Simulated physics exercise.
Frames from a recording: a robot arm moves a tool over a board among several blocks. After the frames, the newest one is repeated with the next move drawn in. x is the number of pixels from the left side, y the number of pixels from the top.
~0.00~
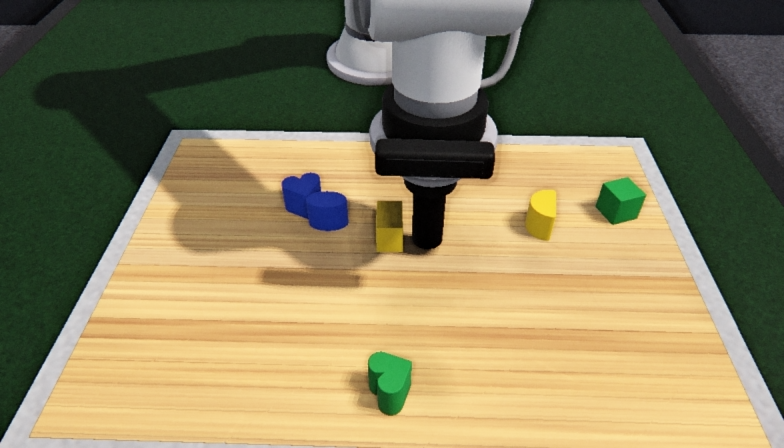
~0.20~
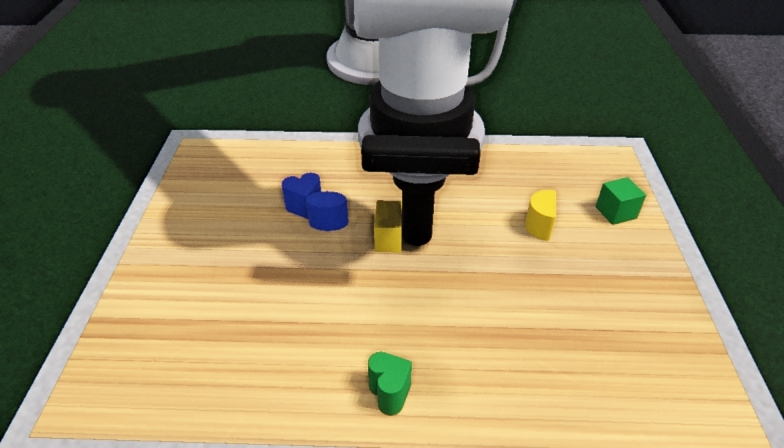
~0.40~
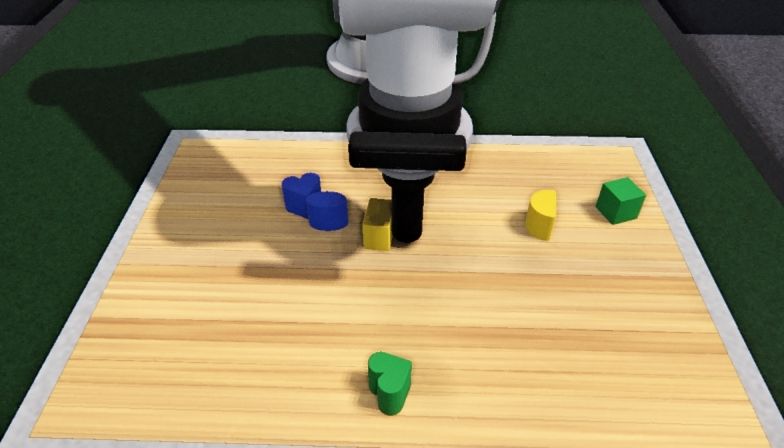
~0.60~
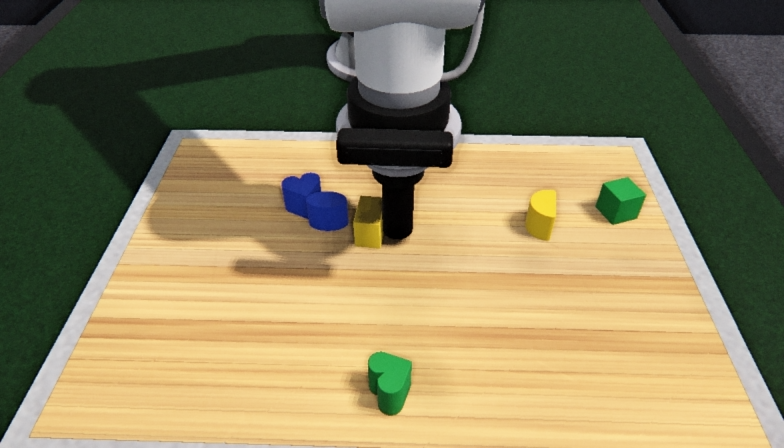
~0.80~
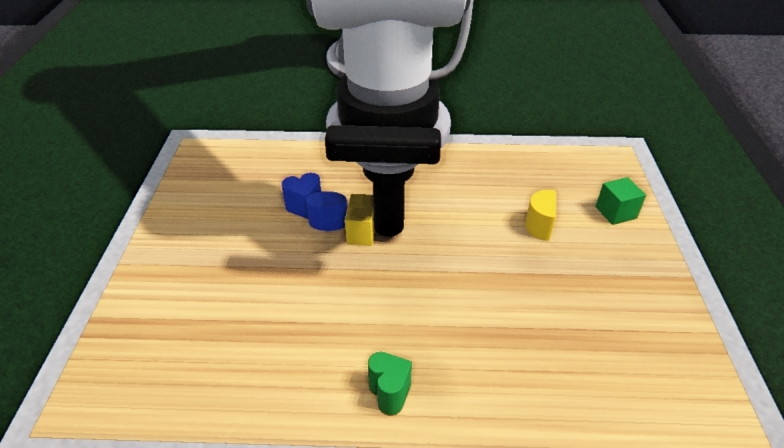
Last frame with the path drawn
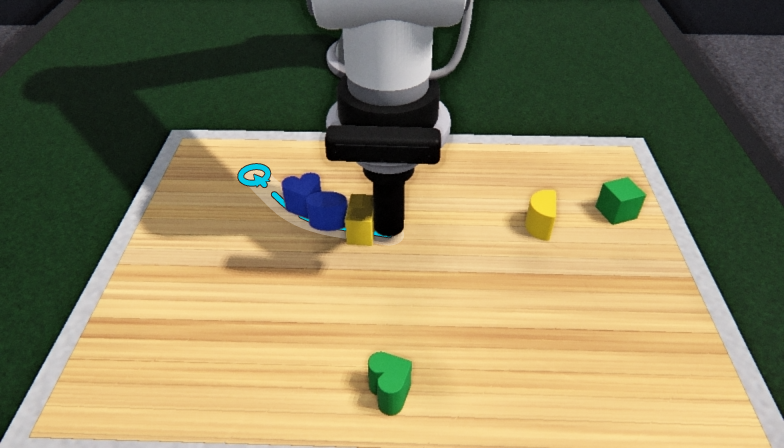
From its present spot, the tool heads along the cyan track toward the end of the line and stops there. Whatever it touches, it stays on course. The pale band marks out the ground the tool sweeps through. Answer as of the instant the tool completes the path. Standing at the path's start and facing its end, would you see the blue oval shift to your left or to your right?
Shifts left.
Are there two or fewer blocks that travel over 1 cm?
The answer is no.
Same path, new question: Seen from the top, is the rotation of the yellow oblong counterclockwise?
Yes - that is the case.
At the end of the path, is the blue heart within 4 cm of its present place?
I expect not.
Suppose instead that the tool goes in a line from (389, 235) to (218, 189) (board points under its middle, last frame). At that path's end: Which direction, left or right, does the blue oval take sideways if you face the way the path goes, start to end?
Picture yourself facing from the start of the path to its end: The blue oval moves off to your left.
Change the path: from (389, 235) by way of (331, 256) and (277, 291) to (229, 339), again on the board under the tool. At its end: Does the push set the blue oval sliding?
Going by the path, yes.
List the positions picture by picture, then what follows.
Tool's lower end at (427, 239); blue heart at (302, 183); blue oval at (326, 198); yellow oblong at (390, 214), in the first frame.
Tool at (417, 236); blocks still, in the second frame.
Tool at (407, 232); yellow oblong at (379, 212), in the third frame.
Tool at (398, 229); yellow oblong at (370, 209), in the fourth frame.
Tool at (389, 227); blue heart at (302, 183); blue oval at (326, 198); yellow oblong at (361, 207), in the fifth frame.
Drawn move, from (389, 235) through (329, 225) and (283, 203) to (254, 175).
On the path given first. One third of the way, tool at (329, 217); blue heart at (270, 175), turned 50° clockwise; blue oval at (274, 192), turned 40° anticlockwise; yellow oblong at (302, 193), turned 20° clockwise.
Two thirds of the way, tool at (281, 194); blue heart at (229, 161), turned 45° clockwise; blue oval at (224, 182), turned 85° anticlockwise; yellow oblong at (254, 174).
At the end, tool at (253, 167); blue heart at (190, 160), turned 15° clockwise; blue oval at (207, 177), turned 125° anticlockwise; yellow oblong at (226, 161), turned 35° anticlockwise.
